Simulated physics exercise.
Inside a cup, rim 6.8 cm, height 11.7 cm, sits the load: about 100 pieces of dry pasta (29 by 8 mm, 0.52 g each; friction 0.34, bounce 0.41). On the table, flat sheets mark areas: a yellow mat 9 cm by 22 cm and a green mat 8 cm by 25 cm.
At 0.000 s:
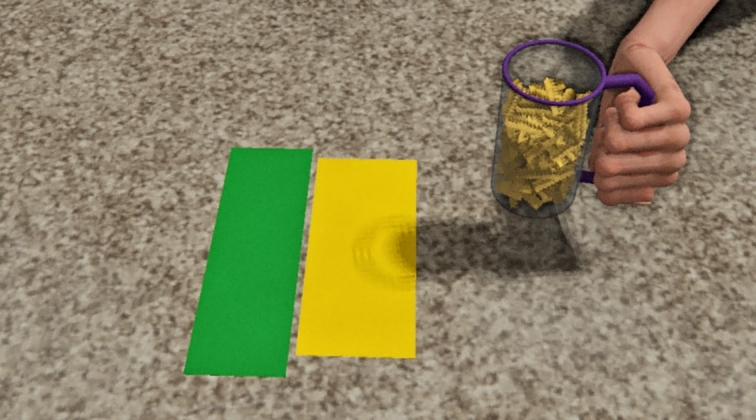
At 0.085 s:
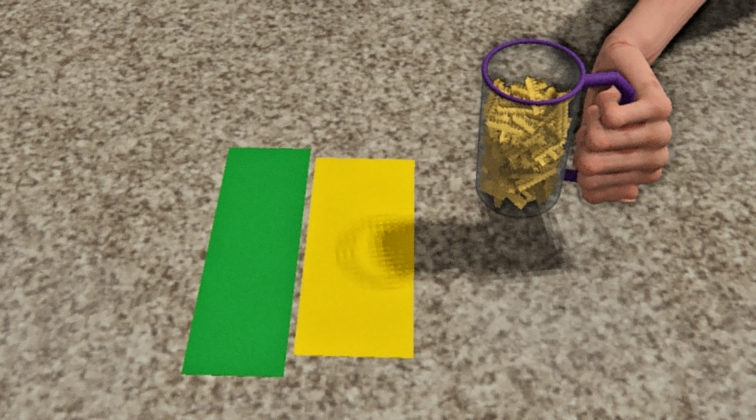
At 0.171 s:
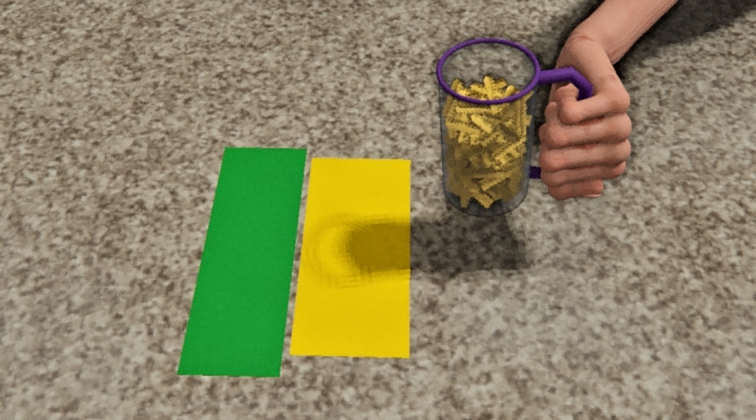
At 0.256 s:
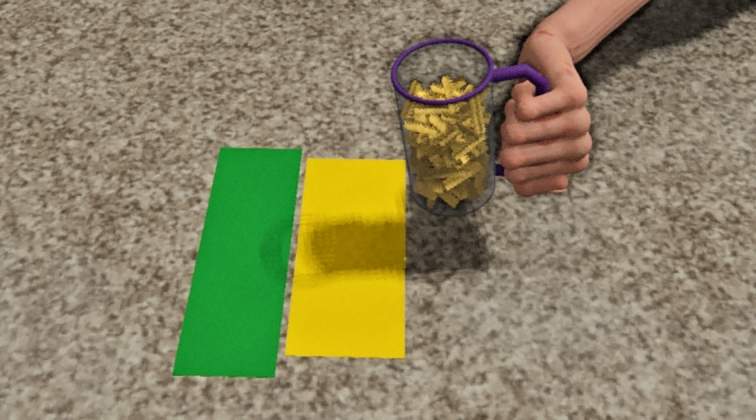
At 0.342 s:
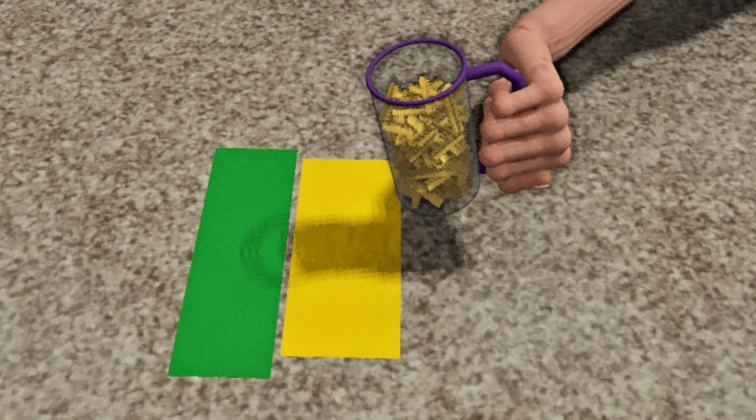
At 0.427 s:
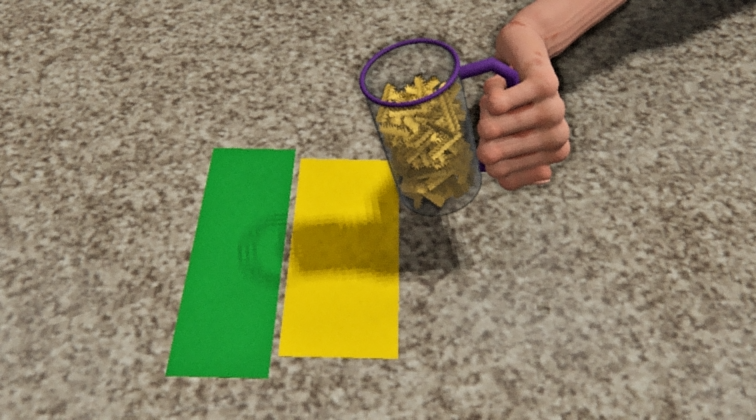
A mottled grey-brown stone-like tabletop is seen from above at an angle, with the view staying almost still. A green mat lies on the left beside a yellow one, and to their right a hand holds a clear cup with a purple rim and handle, filled with dry yellow pasta. The hand carries the cup left toward the yellow mat, its shadow sliding across the mats, and tilts it slightly leftward.
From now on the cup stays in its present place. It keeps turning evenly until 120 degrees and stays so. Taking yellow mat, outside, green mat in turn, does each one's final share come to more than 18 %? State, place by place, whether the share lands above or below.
The share for each place: Yellow mat lands above; outside lands below; green mat lands above.
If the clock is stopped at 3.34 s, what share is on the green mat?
Close to 25 in a hundred has got there by that moment.
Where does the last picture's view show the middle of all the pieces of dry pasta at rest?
Around (303, 228).
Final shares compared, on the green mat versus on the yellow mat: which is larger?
More ends up on the yellow mat.
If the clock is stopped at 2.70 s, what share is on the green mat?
0 percent.
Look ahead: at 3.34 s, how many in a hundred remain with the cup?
Share remaining: Approx. 10 %.
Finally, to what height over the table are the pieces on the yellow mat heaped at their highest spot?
It reaches about 2.0 cm above the table.
Then, at 1.30 s, tilt 49 degrees; cup 100 %; middle of all pieces on or above the table near (437, 140).
After 2.03 s, tilt 77 degrees; cup 100 %; middle of all pieces on or above the table near (439, 137).
After 2.70 s, tilt 103 degrees; cup 100 %; middle of all pieces on or above the table near (436, 137).
After 3.34 s, tilt 120 degrees; cup 10 %, green mat 25 %, yellow mat 65 %; middle of all pieces on or above the table near (314, 218).
In the end, at 4.2 s, cup 0 %, green mat 35 %, outside 10 %, yellow mat 60 %.
